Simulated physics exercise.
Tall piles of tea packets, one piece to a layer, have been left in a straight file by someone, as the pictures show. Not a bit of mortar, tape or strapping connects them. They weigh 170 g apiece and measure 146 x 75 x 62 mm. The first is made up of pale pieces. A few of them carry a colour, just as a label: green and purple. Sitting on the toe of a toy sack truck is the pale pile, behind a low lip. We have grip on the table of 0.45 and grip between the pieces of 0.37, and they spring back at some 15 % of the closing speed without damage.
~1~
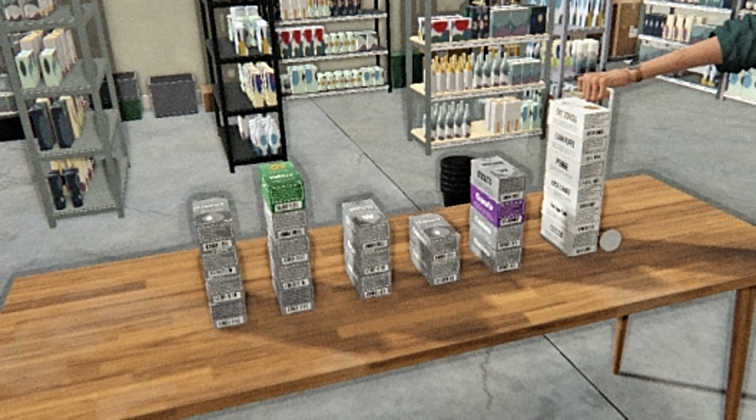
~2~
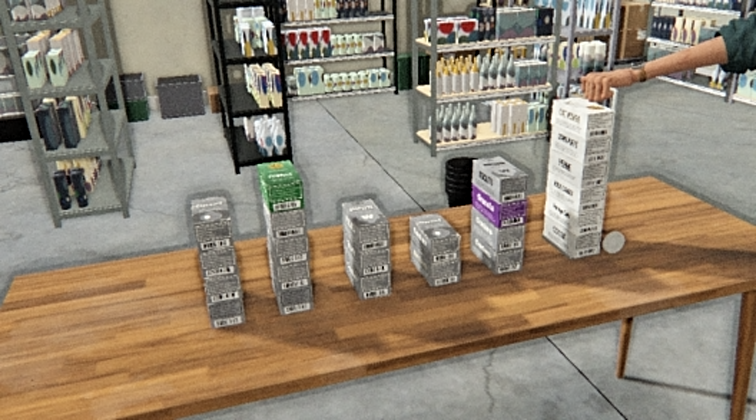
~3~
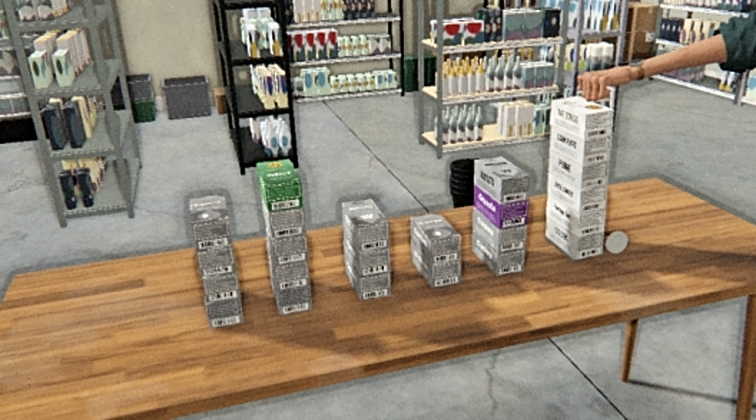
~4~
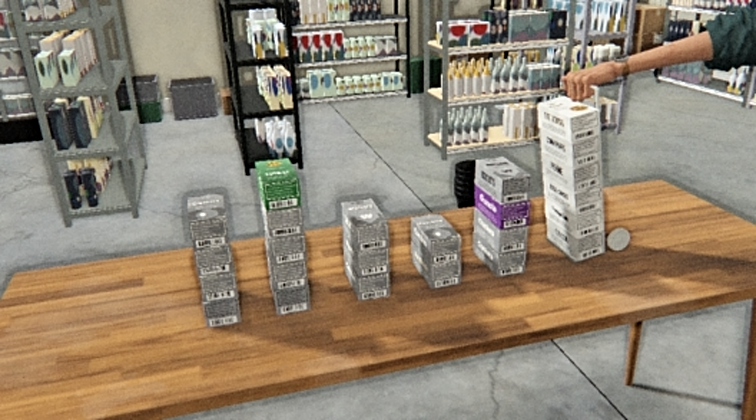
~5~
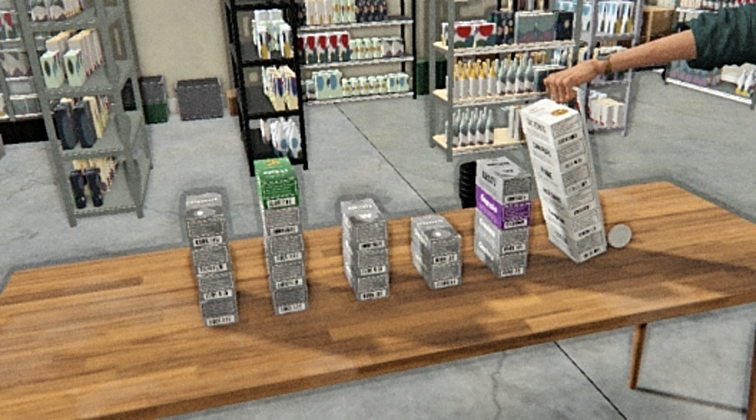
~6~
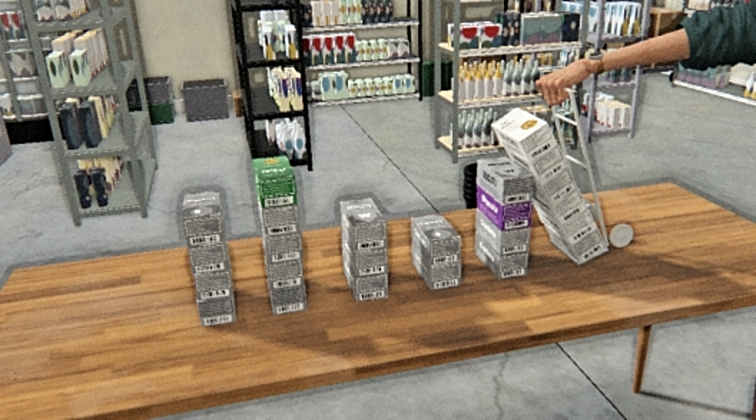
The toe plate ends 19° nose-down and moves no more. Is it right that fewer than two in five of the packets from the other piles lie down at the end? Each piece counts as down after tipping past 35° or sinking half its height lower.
Yes, fewer than two in five.
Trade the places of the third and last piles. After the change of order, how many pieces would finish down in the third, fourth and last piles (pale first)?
In that case third 4, fourth 3, last 1.
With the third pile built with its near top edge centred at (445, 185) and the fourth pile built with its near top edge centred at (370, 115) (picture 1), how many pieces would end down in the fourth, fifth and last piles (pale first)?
The tally would be fourth 7, then fifth 4, then last 4.
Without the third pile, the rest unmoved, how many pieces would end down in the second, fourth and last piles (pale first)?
You'd see second at 4, fourth at 0 and last at 0.
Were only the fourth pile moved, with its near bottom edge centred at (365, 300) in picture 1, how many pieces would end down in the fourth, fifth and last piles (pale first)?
Then fourth 0, fifth 0, last 0.
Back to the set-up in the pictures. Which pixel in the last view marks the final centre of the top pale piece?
In the last view it ends up close to (391, 249).
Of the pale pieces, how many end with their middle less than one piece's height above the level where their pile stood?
2 pale pieces.
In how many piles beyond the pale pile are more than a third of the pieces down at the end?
Total count: 1.
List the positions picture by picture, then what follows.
In the first frame (pixels give the middle of a visible side; the camera moves round a little), truck frame 0° forward; purple packet (483, 205); green packet (288, 198); none of the others has stirred.
Truck frame 0° forward; purple packet (485, 206), in the second frame.
Truck frame 2° forward; purple packet (486, 206), in the third frame.
Truck frame 9° forward, top of the pale pile leaning 9°; purple packet (487, 206); none of the others has stirred, in the fourth frame.
Truck frame (585, 124) 16° forward, top of the pale pile leaning 17°; green packet (281, 194); none of the others has stirred, in the fifth frame.
Truck frame (579, 125) 19° forward, top of the pale pile leaning 29°; purple packet (489, 207); green packet (279, 193); none of the others has stirred, in the sixth frame.
Then, 0.17 s past the last view, 5 of the pale pile down; none of the 18 other packets down, 4 disturbed; purple packet 8° from how it stood.
Then, 0.41 s past the last view, 6 of the pale pile down; 4 of the 18 other packets down; purple packet 37° from how it stood.
In the end, 6 of the pale pile down; 3 of the 18 other packets down; purple packet 30° from how it stood; green packet 6 mm from its place. That is 17 per cent. From the last view, middles, purple packet near (458, 218), green packet near (271, 181).
